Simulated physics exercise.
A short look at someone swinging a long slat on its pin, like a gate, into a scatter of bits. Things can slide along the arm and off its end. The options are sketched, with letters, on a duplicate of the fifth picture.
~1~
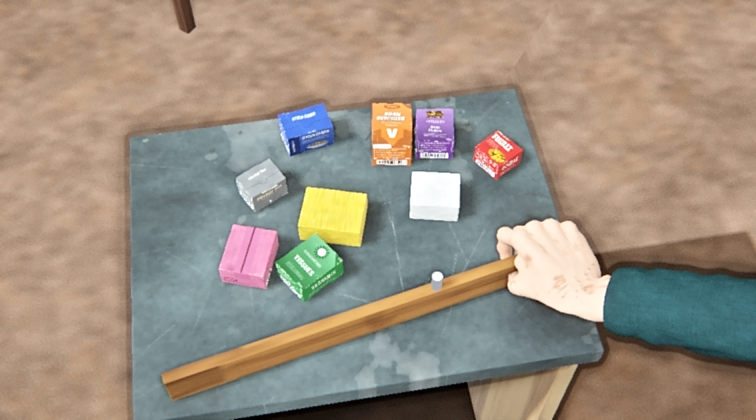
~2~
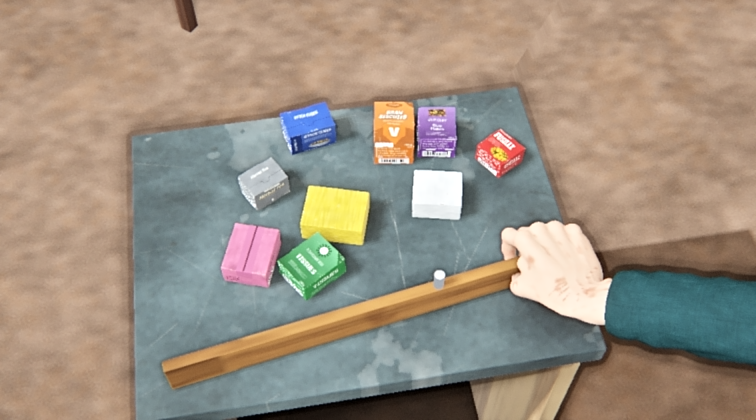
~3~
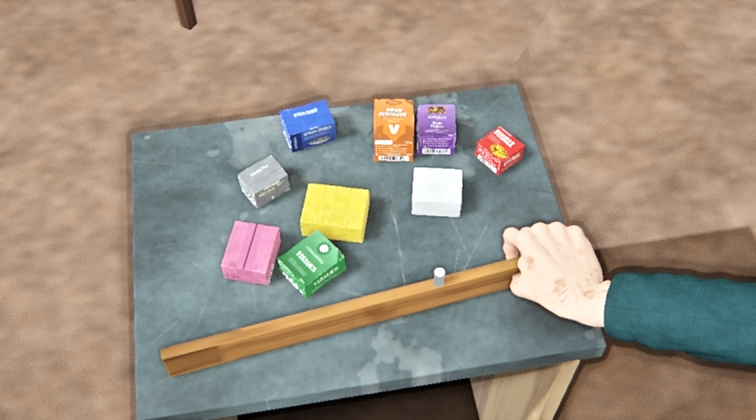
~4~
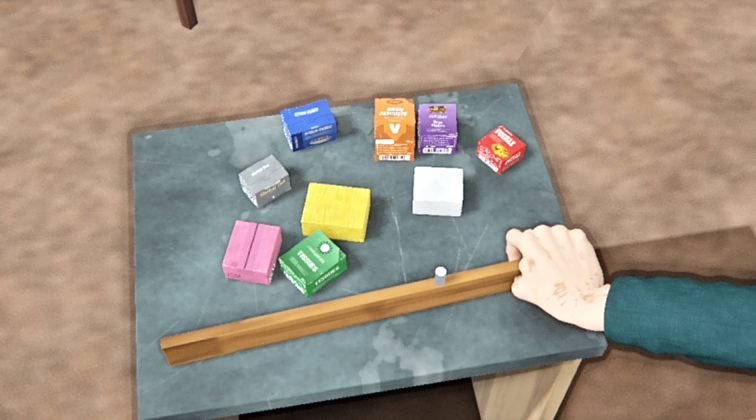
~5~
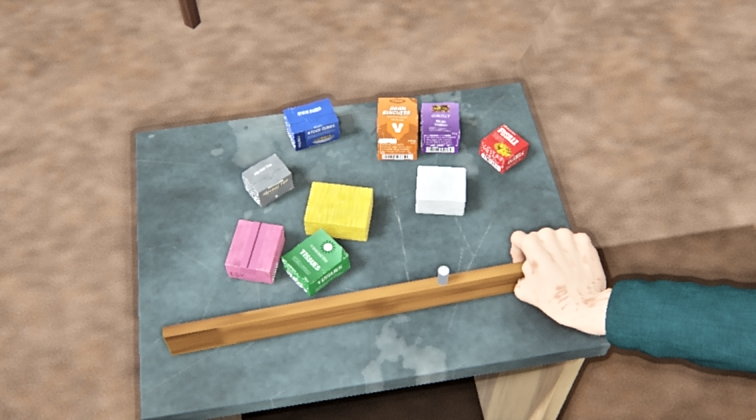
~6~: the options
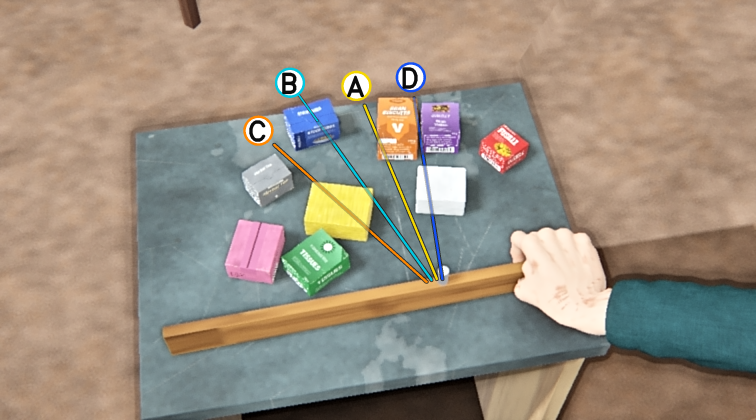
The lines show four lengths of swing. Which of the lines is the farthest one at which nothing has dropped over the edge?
C is the last safe line.
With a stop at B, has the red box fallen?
No.
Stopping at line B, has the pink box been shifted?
By then, yes.
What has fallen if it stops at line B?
It is the blue packet.
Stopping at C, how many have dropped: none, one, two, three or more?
By then, none.
On the marked copy, A at (398, 186); B at (371, 196); C at (347, 210); D at (428, 182).
Taking C. A third of the way, arm (302, 259); pink box (260, 238); yellow block (341, 203).
Two thirds of the way, arm (323, 217); blue packet (316, 114); grey packet (283, 141).
When it is over, arm (346, 195); blue packet (317, 110); orange packet (405, 105); nothing has fallen.
As for the rest, A drops the blue packet, orange packet and grey packet; B drops the blue packet; D drops the blue packet, orange packet and grey packet.
